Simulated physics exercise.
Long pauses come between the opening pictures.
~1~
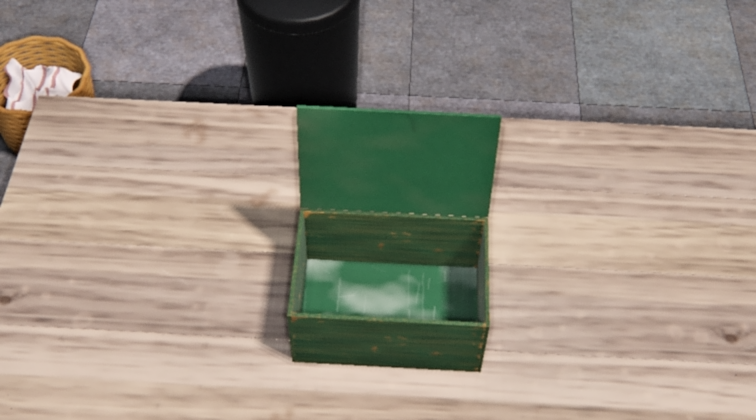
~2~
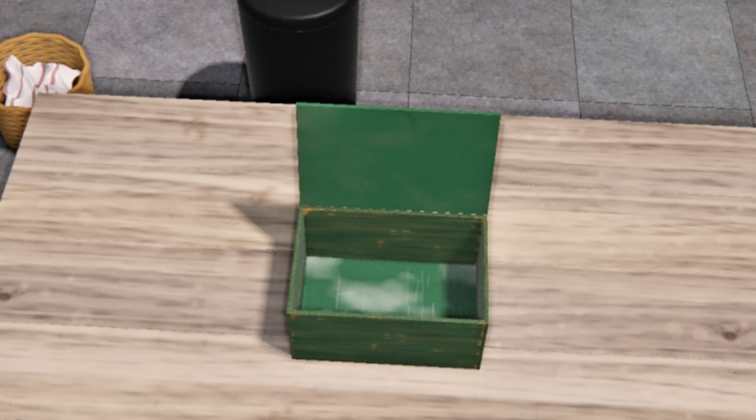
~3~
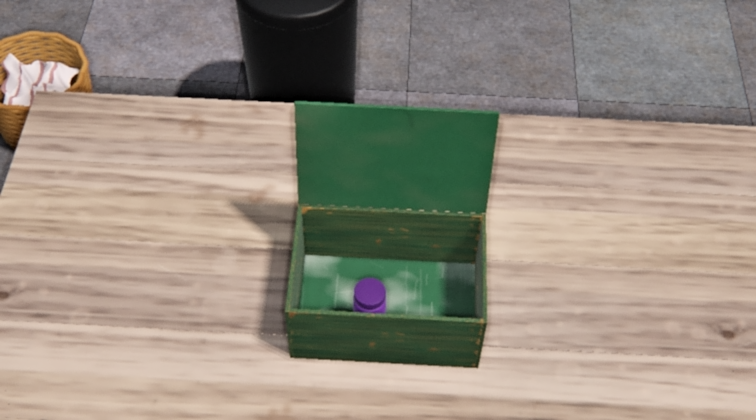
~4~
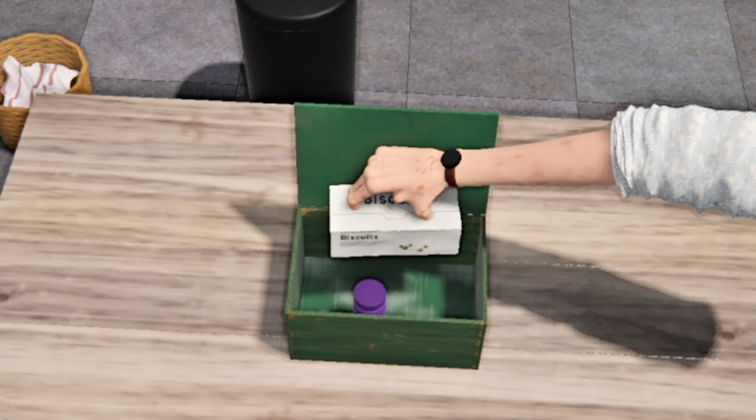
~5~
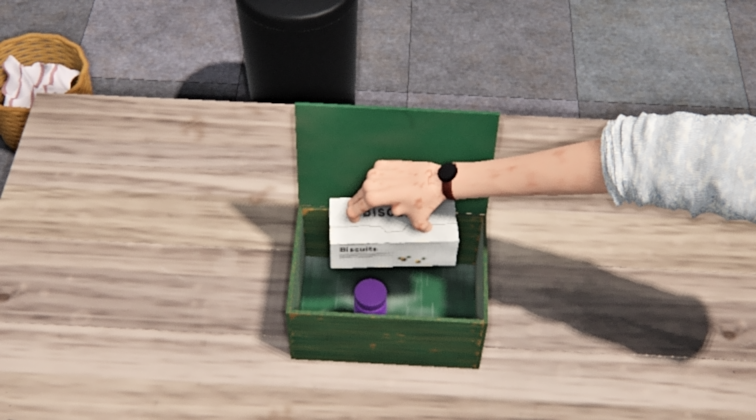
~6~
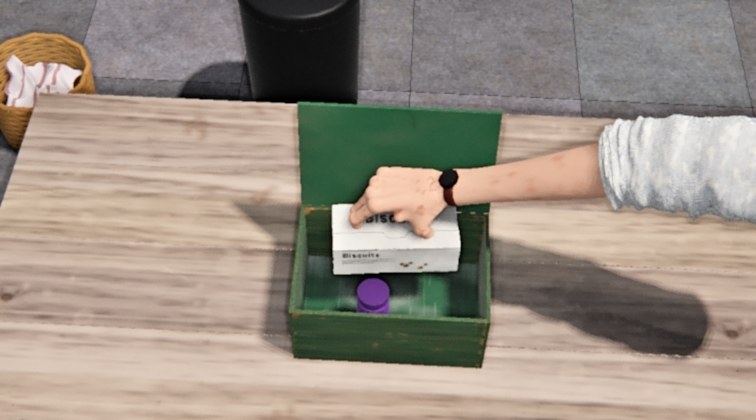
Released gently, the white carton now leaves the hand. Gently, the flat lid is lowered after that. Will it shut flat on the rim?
Lowered fully.
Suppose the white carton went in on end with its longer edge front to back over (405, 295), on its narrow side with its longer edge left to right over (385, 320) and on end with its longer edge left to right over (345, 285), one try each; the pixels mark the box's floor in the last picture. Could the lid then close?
Try one: Not closed. Try two: Closed. Try three: Not closed.
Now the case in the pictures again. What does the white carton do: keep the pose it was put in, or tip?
Once everything settles, it keeps its original angle.
Then, 0.90 s later than the last frame, lid starting down; white carton moved about its own width near (393, 281).
Then, 1.60 s later than the last frame, lid 58° above the rim; white carton moved about its own width near (393, 281).
Then, 1.90 s later than the last frame, lid 16° above the rim; white carton moved about its own width near (393, 281).
When it is over, lid shut; moved from the start, white carton; purple shaker as before. End places, in pixels of the last picture, white carton near (393, 281).
